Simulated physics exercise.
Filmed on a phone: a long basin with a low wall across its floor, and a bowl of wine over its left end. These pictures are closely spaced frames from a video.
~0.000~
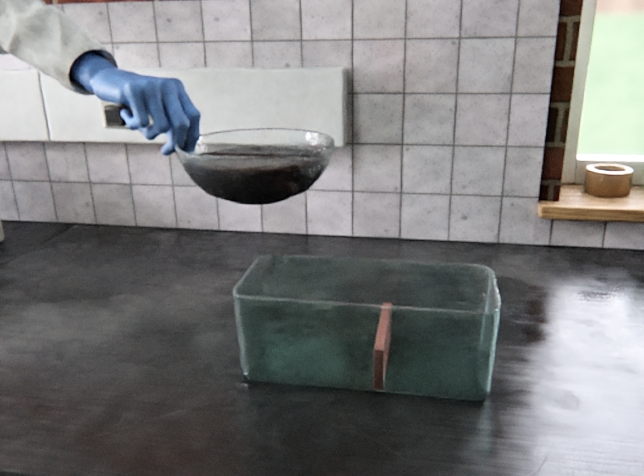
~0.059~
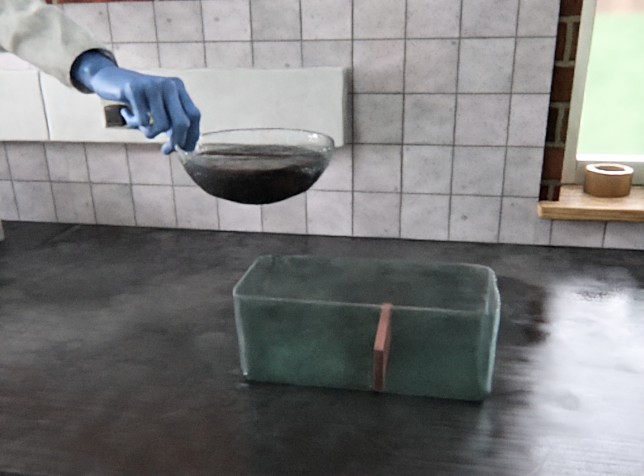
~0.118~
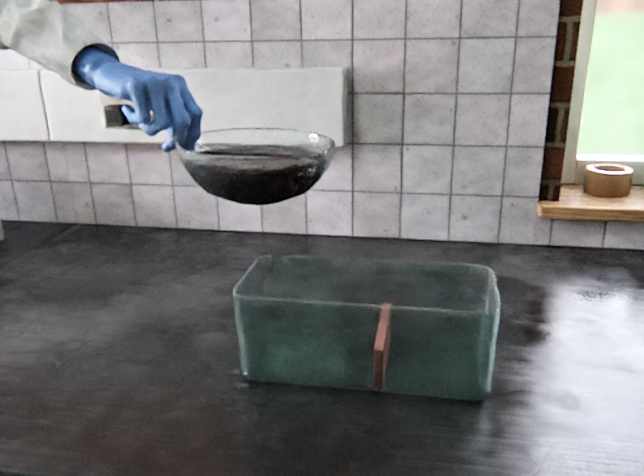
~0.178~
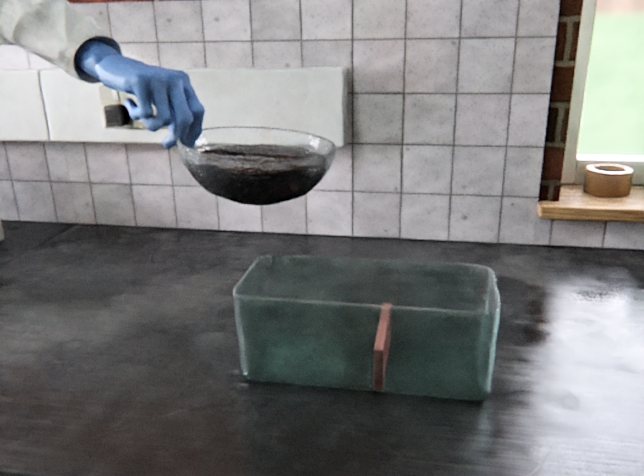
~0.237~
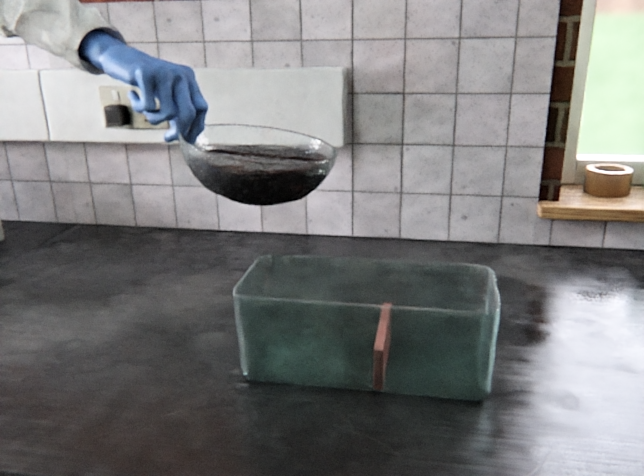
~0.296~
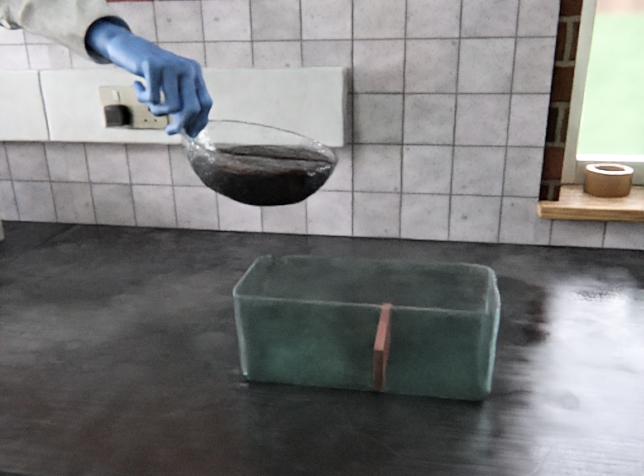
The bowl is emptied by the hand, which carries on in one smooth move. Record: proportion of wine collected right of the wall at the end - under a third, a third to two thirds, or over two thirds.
After it calms, what's right of the wall is a middling share, one third to two thirds.
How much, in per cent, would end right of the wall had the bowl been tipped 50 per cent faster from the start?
Somewhere near 30 percent.
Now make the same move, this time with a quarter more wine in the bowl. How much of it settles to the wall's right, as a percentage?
Roughly 50 %.
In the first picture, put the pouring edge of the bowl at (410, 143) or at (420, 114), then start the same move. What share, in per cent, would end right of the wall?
Close to 90 in a hundred, then close to 80 in a hundred.
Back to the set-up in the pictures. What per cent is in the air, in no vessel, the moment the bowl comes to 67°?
Something like 35 per cent of it.
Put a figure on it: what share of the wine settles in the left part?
Estimate: Some 60 per cent.
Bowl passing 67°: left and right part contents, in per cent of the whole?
Left: 10 %. Right: 25 %.
A moment on, the bowl is tipped part way and 29 per cent is still to pour, 12 is left of the wall and 24 right of it.
Next, the bowl is tipped right over and 0 per cent is still to pour, 58 is left of the wall and 40 right of it.
Then the bowl is tipped right over and 0 per cent is still to pour, 58 is left of the wall and 40 right of it.
Later the bowl is tipped right over and 0 per cent is still to pour, 58 is left of the wall and 40 right of it.
Finally, 58 per cent lies left of the wall, 40 right of it and 1 outside.
